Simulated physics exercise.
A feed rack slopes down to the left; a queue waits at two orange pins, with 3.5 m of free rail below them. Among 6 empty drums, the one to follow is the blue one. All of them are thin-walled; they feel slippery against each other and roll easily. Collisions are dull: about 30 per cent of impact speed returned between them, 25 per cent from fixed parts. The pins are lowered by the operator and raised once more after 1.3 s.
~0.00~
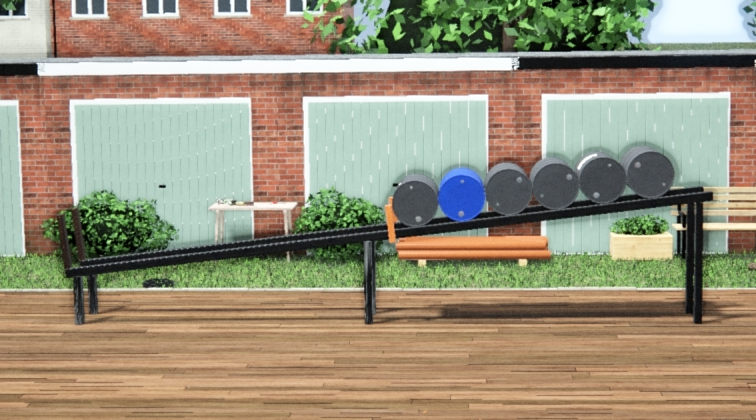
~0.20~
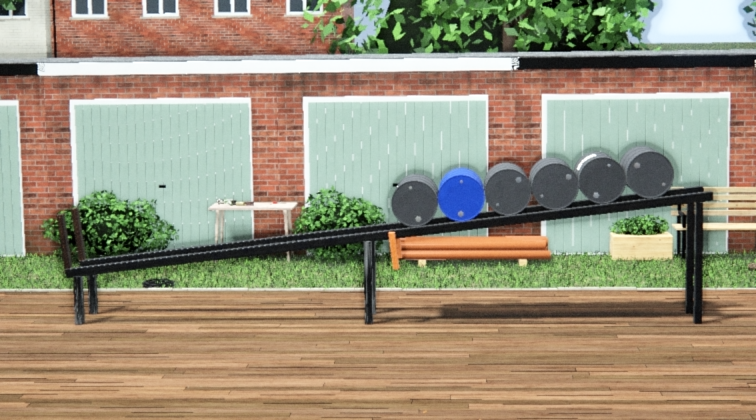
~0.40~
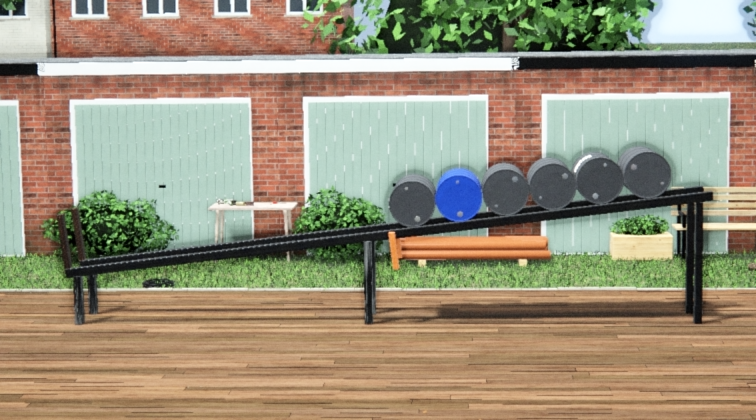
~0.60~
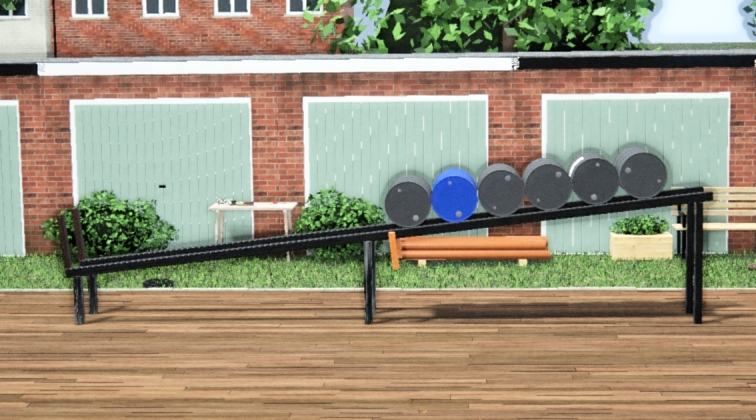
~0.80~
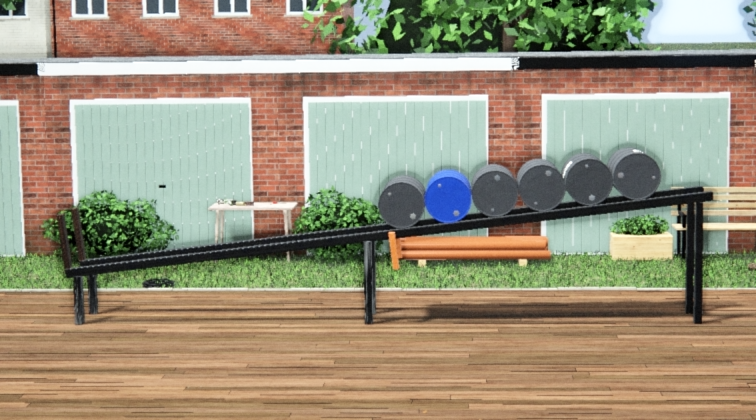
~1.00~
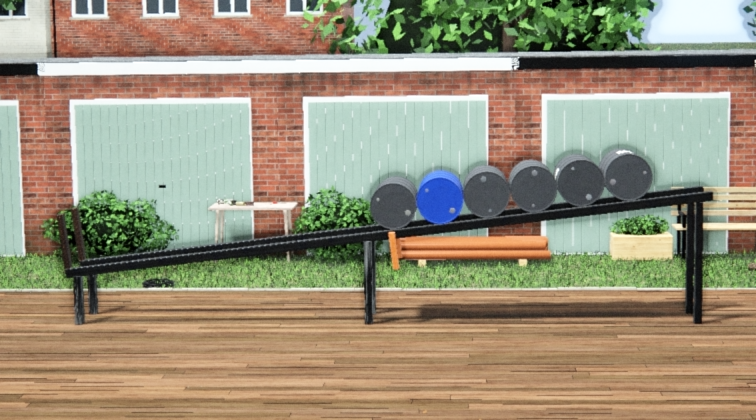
The clip shows six drums, five grey and one blue, second from the left, lined up on a black rack sloping down to the left. An orange stop beside the lowest drum drops, then the row rolls slightly leftward down the slope.
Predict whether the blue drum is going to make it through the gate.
The blue drum gets blocked, as it turns out.
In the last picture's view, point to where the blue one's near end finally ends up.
Look near pixel (415, 204).
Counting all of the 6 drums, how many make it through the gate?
Altogether that makes 1.
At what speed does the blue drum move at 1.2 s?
Estimated speed near 0.6 m/s.
By 1.2 s, blue is on the rails, 40 cm above the pins, rolling left; 1 below the pins.
By 1.4 s, blue is on the rails, 30 cm above the pins, rolling left; 1 below the pins.
By 2.2 s, blue as before; 1 below the pins.
Finally (3.8 s), blue is on the rails, 25 cm above the pins; 1 below the pins.
